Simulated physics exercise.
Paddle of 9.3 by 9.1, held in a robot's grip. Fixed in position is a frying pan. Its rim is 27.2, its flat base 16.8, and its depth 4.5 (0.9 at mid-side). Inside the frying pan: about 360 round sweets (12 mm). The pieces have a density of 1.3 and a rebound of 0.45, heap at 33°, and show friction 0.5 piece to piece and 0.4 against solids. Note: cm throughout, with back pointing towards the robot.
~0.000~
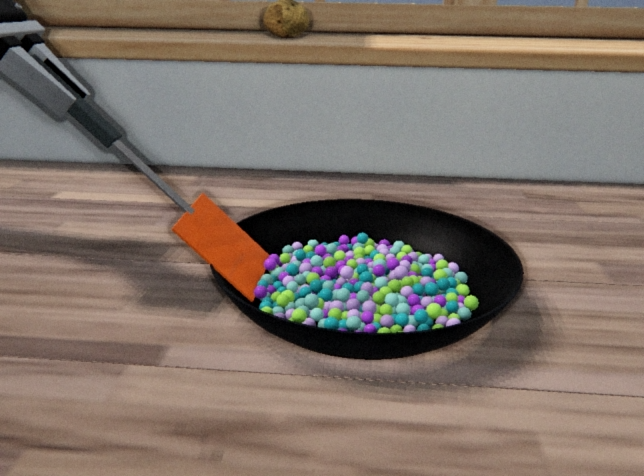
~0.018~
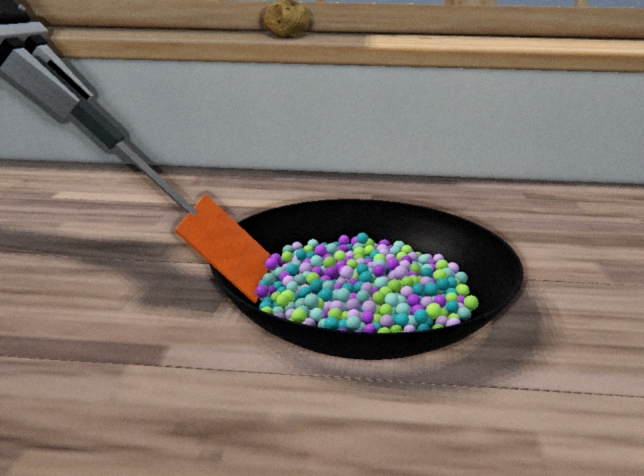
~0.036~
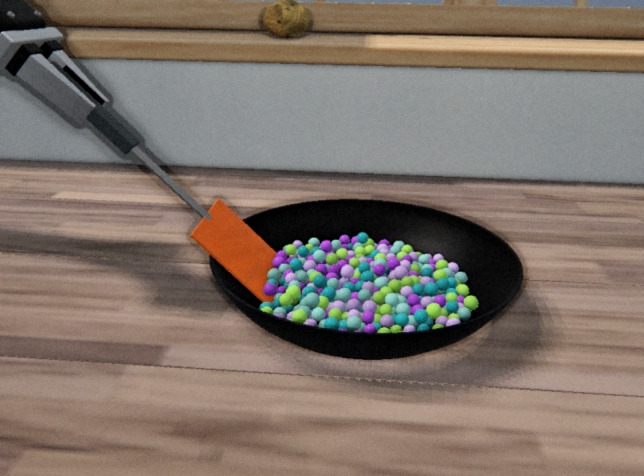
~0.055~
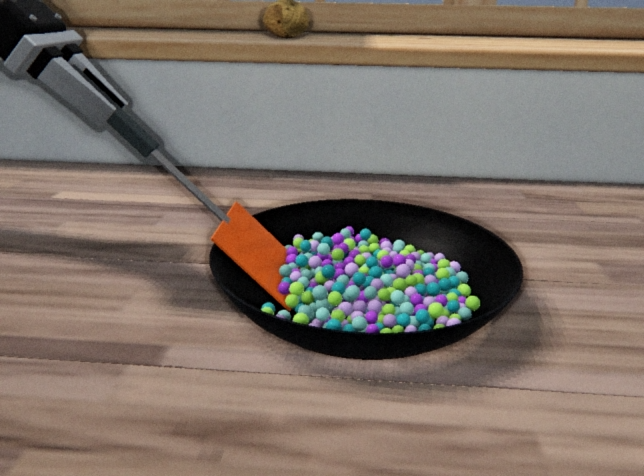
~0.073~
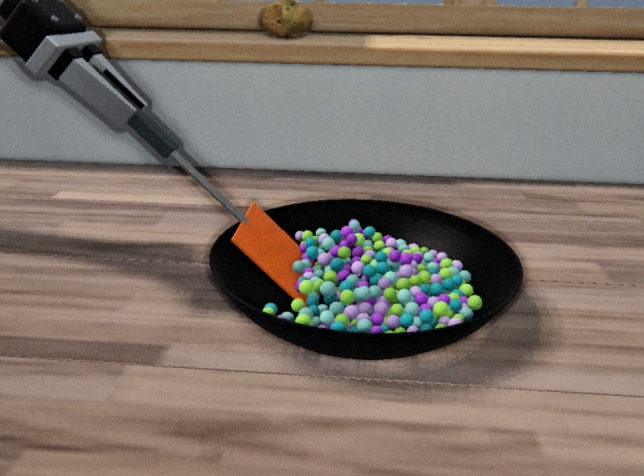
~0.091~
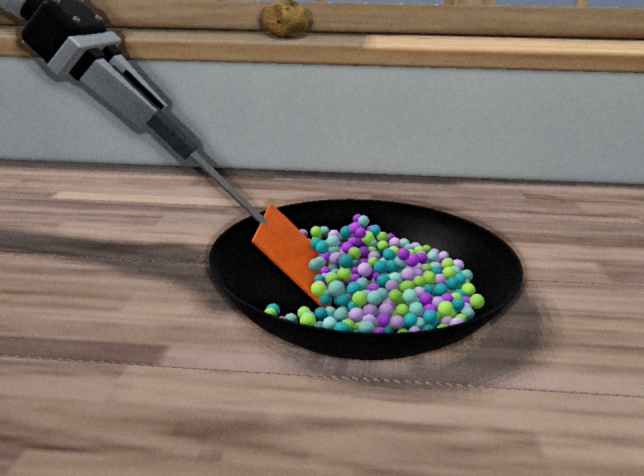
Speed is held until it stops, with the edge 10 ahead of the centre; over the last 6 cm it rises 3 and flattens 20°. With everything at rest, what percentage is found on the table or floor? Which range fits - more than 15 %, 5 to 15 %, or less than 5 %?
The range that fits is more than 15 %.
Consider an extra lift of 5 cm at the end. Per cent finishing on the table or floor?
I'd say close to 25 per cent.
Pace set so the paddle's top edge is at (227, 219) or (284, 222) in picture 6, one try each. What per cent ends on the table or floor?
Roughly 15 per cent, then roughly 35 per cent.
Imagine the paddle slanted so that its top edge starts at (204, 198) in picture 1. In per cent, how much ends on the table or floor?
About 30 per cent.
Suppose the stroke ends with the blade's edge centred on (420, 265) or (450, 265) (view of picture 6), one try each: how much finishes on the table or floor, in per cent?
Some 0 and 10 per cent.
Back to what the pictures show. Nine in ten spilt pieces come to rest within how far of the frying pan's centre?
The distance is roughly 45 cm.
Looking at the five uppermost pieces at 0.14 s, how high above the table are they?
Somewhere near 5 cm, I'd say.
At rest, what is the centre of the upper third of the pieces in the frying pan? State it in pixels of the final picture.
The centre sits at about (440, 279).
After 0.14 s, sloping 45°, highest piece 6 above the table; 355 in the frying pan.
After 0.18 s, sloping 39°, highest piece 6 above the table; 355 in the frying pan.
After 0.40 s, sloping 25°, highest piece 13 above the table; 253 in the frying pan, 62 on the table or floor, 40 on the blade or in flight.
After 1.45 s, sloping 25°, highest piece 3 above the table; 253 in the frying pan, 102 on the table or floor.
In the end, 253 in the frying pan, 102 on the table or floor. That is 29 % on the table or floor.
